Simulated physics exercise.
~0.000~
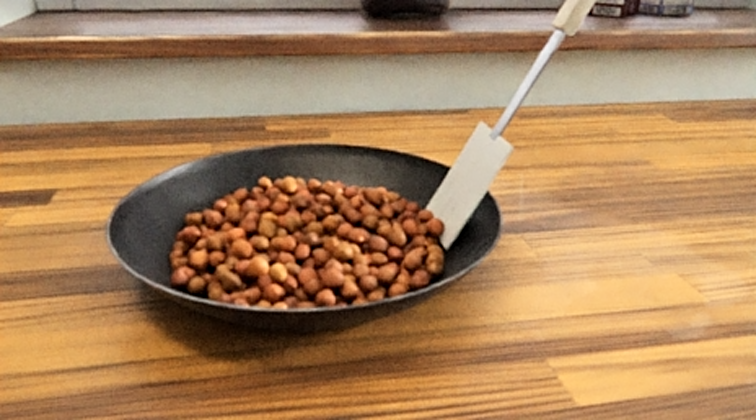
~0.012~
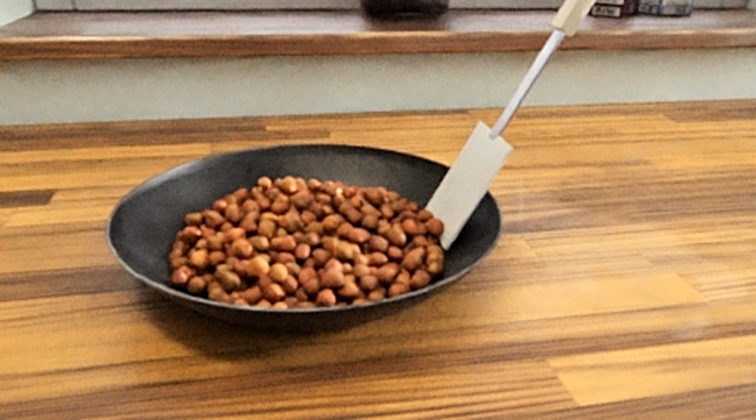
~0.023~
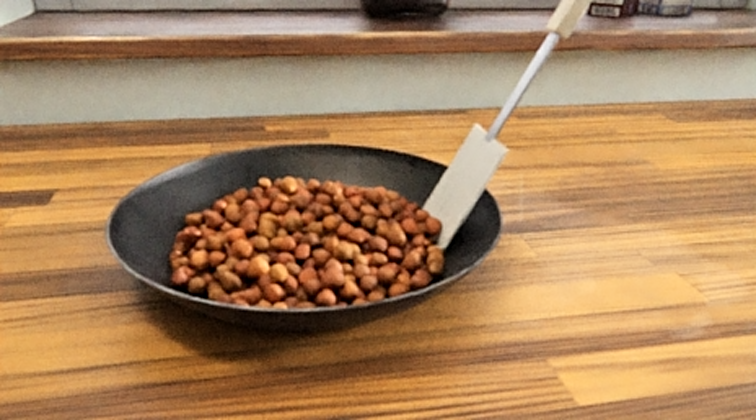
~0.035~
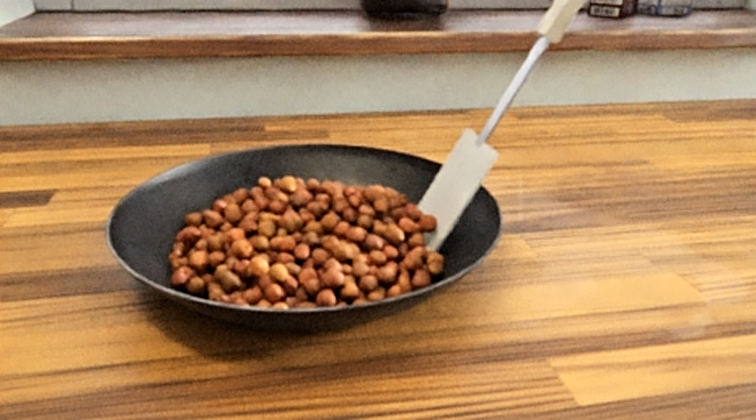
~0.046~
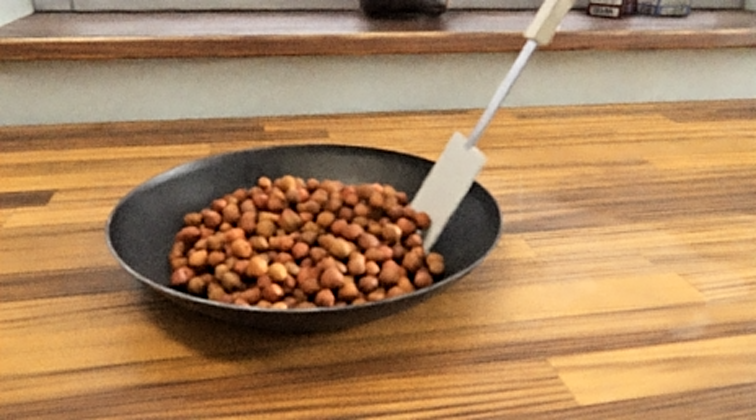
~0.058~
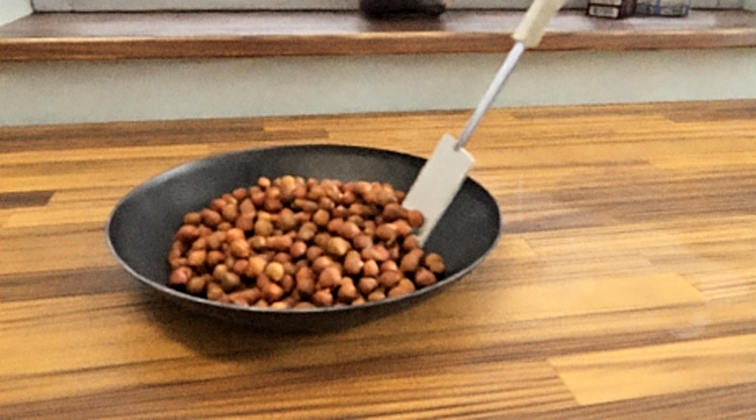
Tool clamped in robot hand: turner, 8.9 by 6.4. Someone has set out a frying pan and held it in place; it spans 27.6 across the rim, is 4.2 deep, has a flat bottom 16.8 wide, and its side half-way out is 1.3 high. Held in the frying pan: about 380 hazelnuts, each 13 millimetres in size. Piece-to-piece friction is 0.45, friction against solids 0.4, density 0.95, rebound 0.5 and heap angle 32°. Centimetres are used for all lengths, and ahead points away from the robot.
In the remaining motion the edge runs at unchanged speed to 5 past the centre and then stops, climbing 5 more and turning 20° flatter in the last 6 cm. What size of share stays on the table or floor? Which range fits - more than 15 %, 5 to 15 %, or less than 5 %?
The range that fits is less than 5 %.
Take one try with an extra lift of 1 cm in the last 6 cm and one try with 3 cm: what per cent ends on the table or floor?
It comes to around 0 per cent on the first try and around 0 per cent on the second.
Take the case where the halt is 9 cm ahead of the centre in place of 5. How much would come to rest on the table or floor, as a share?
Changed stop: Approx. 15 %.
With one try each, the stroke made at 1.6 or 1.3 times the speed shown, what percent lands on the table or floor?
10 and 5 %.
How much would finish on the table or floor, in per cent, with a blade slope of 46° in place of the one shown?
I'd expect near 5 percent then.
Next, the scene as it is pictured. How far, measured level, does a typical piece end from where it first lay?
It works out to roughly 2 cm.
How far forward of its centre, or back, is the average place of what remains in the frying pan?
Some 3.5 cm ahead of the centre.
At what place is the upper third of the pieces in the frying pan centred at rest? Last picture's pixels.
Pixel estimate: About (213, 231).
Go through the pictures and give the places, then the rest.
The first picture shows turner top edge at (497, 134), sloping 61°; upper third of the load around (305, 224), from x 180 to 435, top at y 185; 380 in the frying pan.
The second picture shows turner top edge at (496, 134), sloping 61°; upper third of the load around (307, 224), from x 180 to 435, top at y 185.
The third picture shows turner top edge at (491, 136), sloping 61°; upper third of the load around (310, 226), from x 180 to 435, top at y 185.
The fourth picture shows turner top edge at (482, 141), sloping 61°; upper third of the load around (314, 224), from x 175 to 435, top at y 185.
The fifth picture shows turner top edge at (471, 144), sloping 61°; upper third of the load around (316, 225), from x 175 to 435, top at y 185.
The sixth picture shows turner top edge at (460, 146), sloping 61°; upper third of the load around (322, 223), from x 175 to 440, top at y 185; 380 in the frying pan.
After 0.11 s, sloping 61°, highest piece 5 above the table; 380 in the frying pan.
After 0.17 s, sloping 53°, highest piece 6 above the table; 380 in the frying pan.
After 0.40 s, sloping 41°, highest piece 5 above the table; 373 in the frying pan, 7 on the table or floor.
After 1.45 s, sloping 41°, highest piece 5 above the table; 373 in the frying pan, 7 on the table or floor.
At rest, 373 in the frying pan, 7 on the table or floor. That is 2 % on the table or floor.
